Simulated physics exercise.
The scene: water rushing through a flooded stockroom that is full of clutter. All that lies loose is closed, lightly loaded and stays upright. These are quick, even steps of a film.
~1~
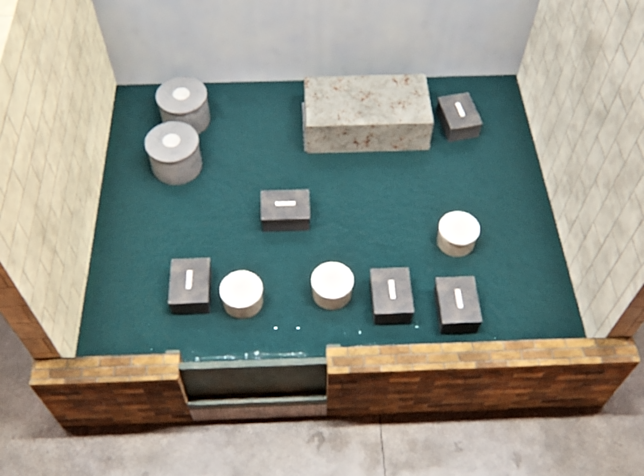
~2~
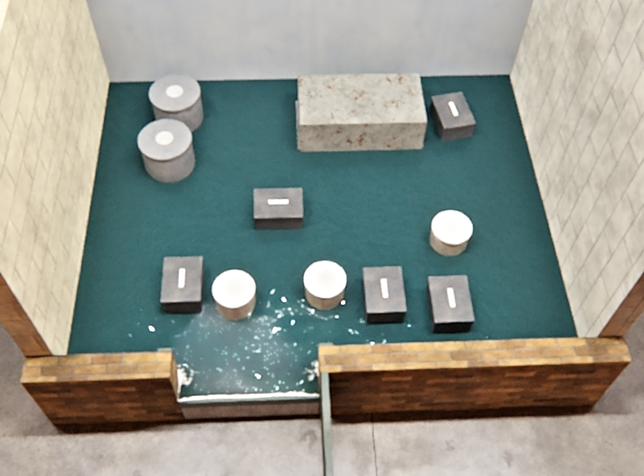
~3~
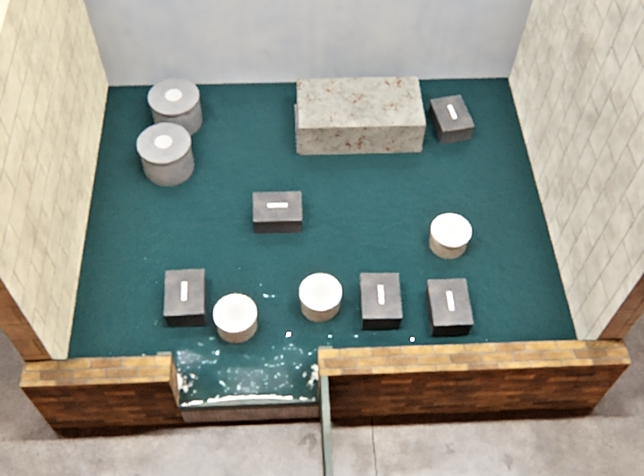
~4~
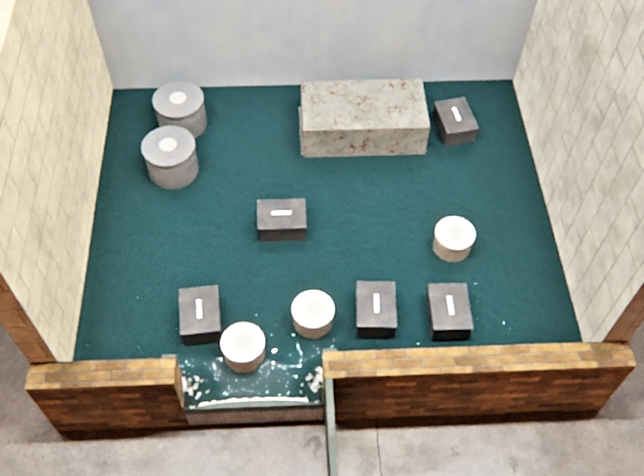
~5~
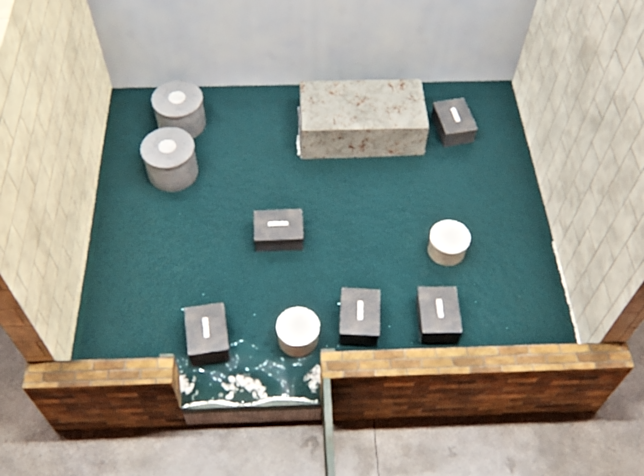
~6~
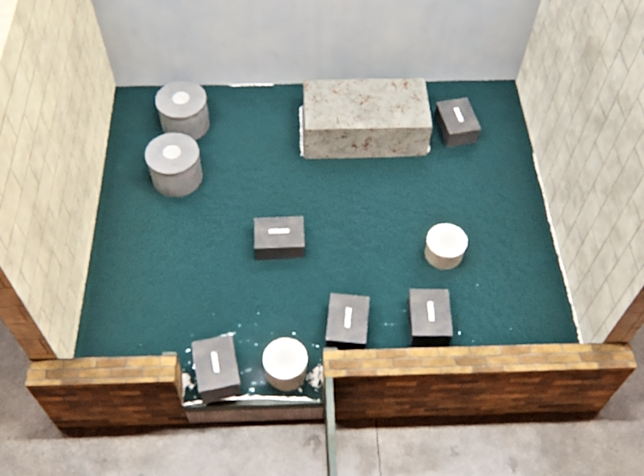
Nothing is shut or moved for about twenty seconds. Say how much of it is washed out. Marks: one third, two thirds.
That comes to at least two thirds.
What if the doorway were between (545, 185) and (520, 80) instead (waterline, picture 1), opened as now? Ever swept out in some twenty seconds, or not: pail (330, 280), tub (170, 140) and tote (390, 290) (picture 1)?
One after the other: Out, stays, carried outside.
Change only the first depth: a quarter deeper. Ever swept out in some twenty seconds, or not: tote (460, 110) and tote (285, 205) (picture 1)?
One after the other: Kept in, through.
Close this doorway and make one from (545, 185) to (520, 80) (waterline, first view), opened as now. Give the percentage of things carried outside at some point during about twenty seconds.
Close to 60 %.
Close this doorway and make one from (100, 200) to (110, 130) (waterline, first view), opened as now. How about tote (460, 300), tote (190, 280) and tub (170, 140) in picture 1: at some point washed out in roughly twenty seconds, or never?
In turn: Left behind, gone, washed out.
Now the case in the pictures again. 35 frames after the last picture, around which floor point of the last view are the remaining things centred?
At about (276, 233).
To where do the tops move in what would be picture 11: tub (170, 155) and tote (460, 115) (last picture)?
Around (163, 184) and (456, 144).
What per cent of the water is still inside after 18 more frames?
Roughly 60 per cent.
A moment on, 4 of 10 are out; 6 afloat.
Next, 6 of 10 are out; 4 afloat.
Later, 8 of 10 are out; 2 afloat.
In the end, 8 of 10 are out; 2 afloat.
